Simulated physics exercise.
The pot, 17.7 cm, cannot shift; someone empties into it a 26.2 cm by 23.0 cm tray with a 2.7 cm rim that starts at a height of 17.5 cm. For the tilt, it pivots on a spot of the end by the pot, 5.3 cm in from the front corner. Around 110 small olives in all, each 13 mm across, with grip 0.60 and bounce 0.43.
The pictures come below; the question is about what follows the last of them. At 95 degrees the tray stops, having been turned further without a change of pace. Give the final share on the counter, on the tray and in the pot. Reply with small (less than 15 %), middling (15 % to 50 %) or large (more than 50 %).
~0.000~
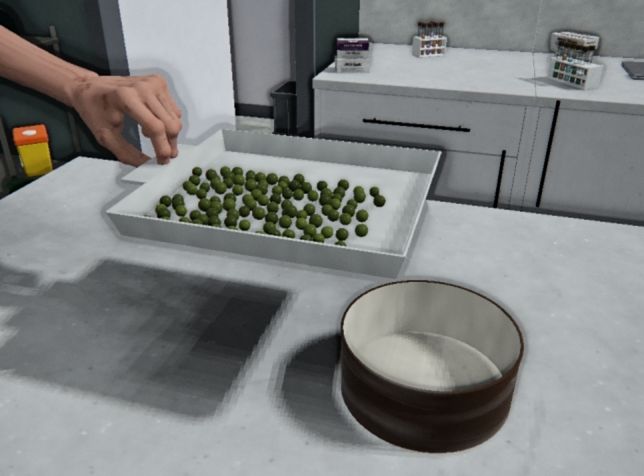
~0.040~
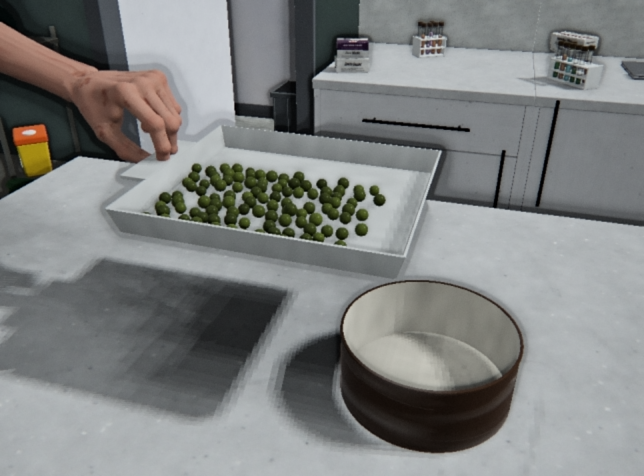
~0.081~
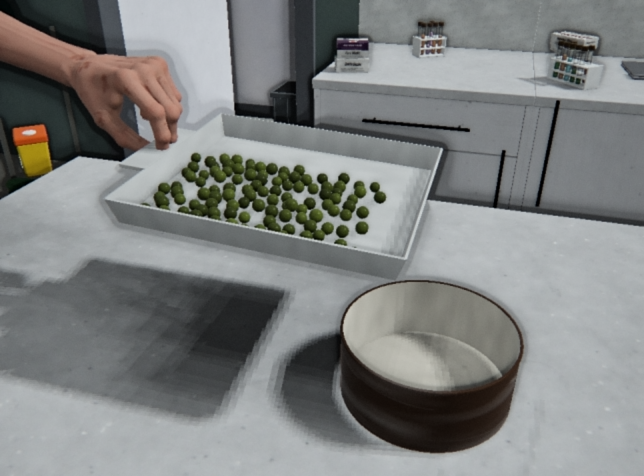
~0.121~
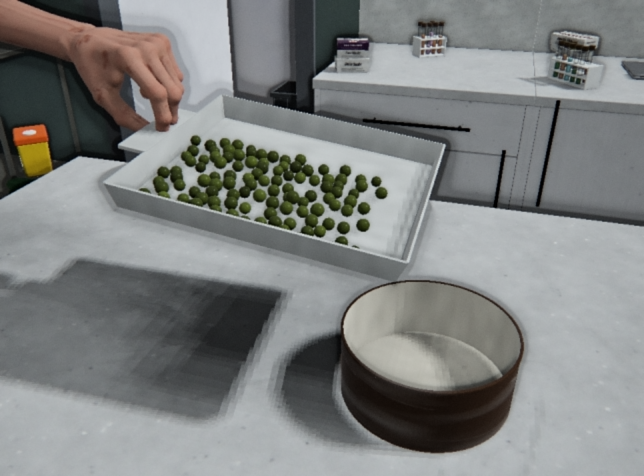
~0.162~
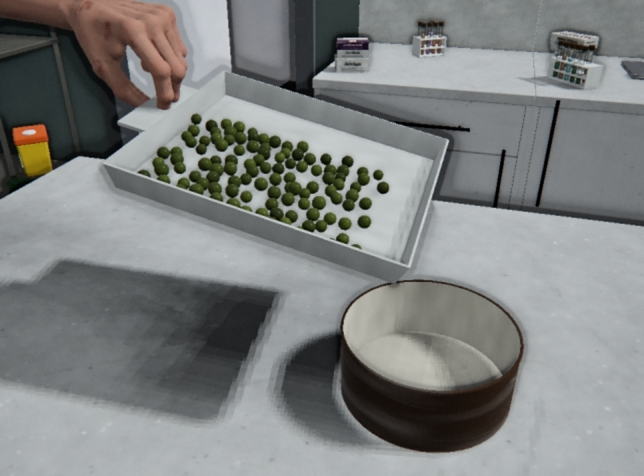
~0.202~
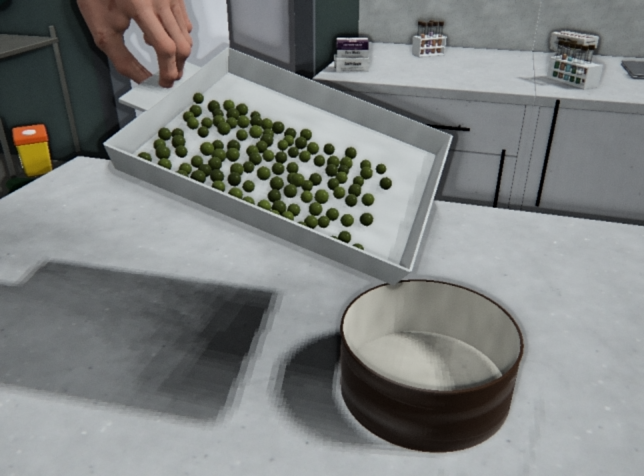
Counter - middling, tray - small, pot - large.
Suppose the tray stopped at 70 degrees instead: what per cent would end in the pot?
I'd expect some 25 per cent in the pot.
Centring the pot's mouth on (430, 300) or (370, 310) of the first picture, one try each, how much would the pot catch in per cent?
In order, about 5 and about 0 per cent.
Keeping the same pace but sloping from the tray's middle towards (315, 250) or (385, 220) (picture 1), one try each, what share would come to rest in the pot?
The share comes to roughly 40 in a hundred, then roughly 70 in a hundred.
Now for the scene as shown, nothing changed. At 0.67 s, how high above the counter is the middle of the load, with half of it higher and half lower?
Height: Around 20 cm.
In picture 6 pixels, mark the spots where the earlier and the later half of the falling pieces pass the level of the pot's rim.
Roughly (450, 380) to start, and after that (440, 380).
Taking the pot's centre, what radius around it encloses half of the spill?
About 20 cm from the centre.
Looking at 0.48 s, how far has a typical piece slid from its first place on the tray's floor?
7 cm.
Then, at 0.48 s, tilt 56 degrees; the tray holds 100 %, the pot 0 %.
After 0.67 s, tilt 82 degrees; the tray holds 90 %, the pot 0 %.
After 0.98 s, tilt 95 degrees; the tray holds 5 %, the pot 50 %.
In the end, at 2.0 s, counter 35 %, tray 0 %, pot 65 %.
